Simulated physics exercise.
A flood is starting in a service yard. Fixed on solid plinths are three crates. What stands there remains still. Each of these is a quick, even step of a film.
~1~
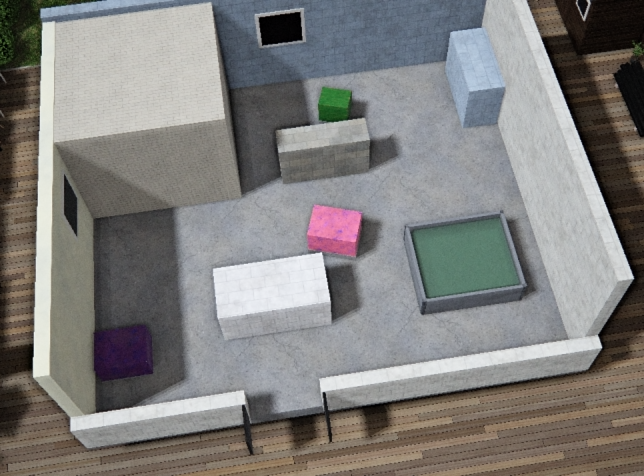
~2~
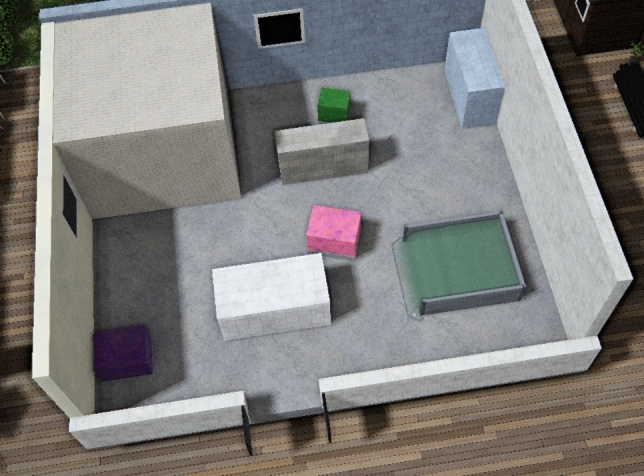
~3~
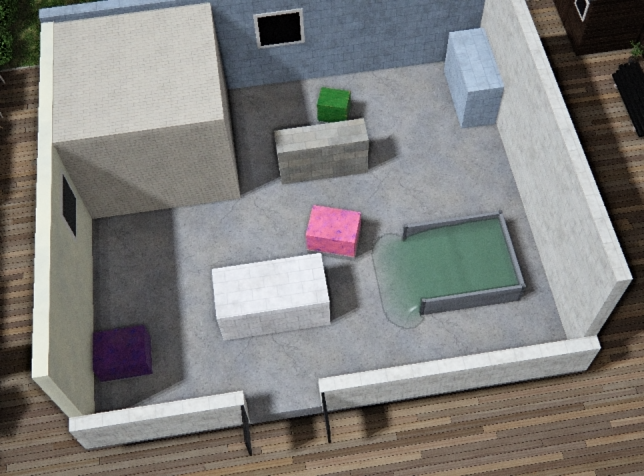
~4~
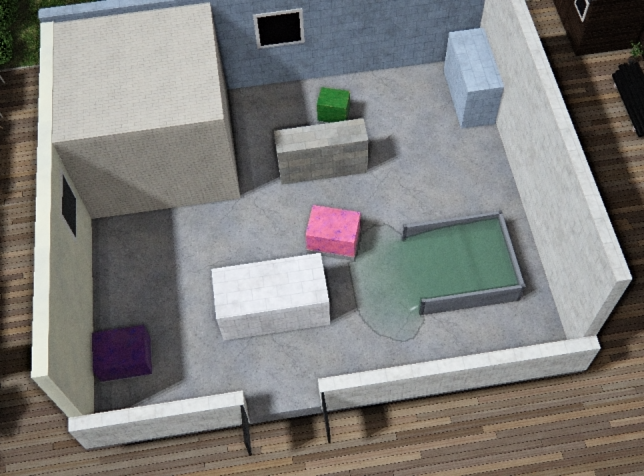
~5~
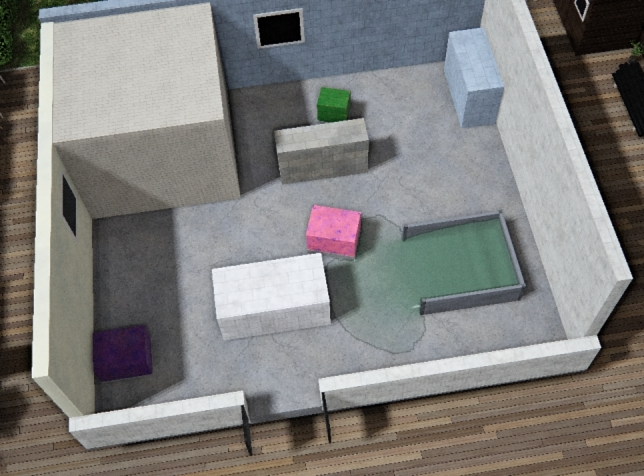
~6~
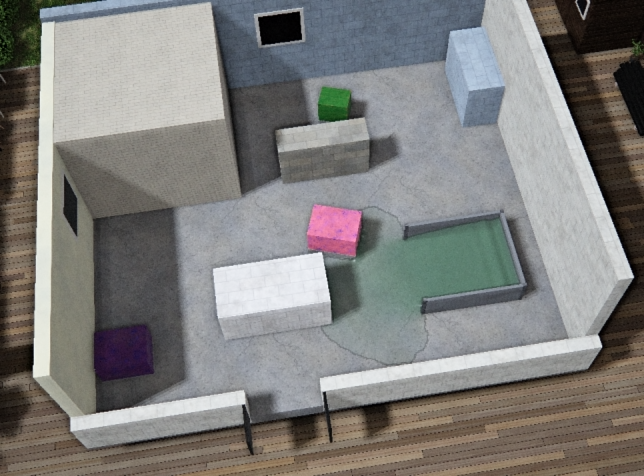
To begin with, green water lies still in a grey-walled tank at the right of a walled yard scattered with blocks. The tank's left side opens and water pours out leftward across the floor, then spreads in a widening, thinning sheet to the pink and white blocks.
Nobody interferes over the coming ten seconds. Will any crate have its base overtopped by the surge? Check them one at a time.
Green crate: High enough; pink crate: Too low; purple crate: Too low.
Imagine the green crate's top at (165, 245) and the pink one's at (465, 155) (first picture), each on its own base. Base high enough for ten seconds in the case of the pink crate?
The pink crate is untouched.
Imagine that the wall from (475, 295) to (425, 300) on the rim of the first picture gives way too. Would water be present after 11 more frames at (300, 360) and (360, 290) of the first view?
Submerged, untouched.
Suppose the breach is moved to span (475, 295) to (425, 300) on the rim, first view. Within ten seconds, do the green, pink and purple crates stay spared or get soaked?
In that case the green crate is never flooded, the pink crate is never flooded and the purple crate is flooded.
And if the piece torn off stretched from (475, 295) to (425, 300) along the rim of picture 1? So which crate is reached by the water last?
It's the crate marked green.
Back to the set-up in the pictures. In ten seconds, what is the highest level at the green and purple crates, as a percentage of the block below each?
10 and 170 per cent, in that order.
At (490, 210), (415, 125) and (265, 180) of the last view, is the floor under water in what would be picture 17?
First spared, second spared, third spared.
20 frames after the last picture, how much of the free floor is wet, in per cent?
Close to 45 in a hundred, I think.
A moment on, water covers 15 % of the floor; the green crate not reached, the pink crate water round its plinth, the purple crate not reached.
Next, water covers 25 % of the floor; the green crate not reached, the pink crate water round its plinth, the purple crate not reached.
Then, water covers 45 % of the floor; the green crate not reached, the pink crate water round its plinth, the purple crate not reached.
Later, water covers 65 % of the floor; the green crate not reached, the pink crate water round its plinth, the purple crate water round its plinth.
In the end, water covers 80 % of the floor; the green crate stayed above the water, the pink crate was topped, the purple crate was topped.
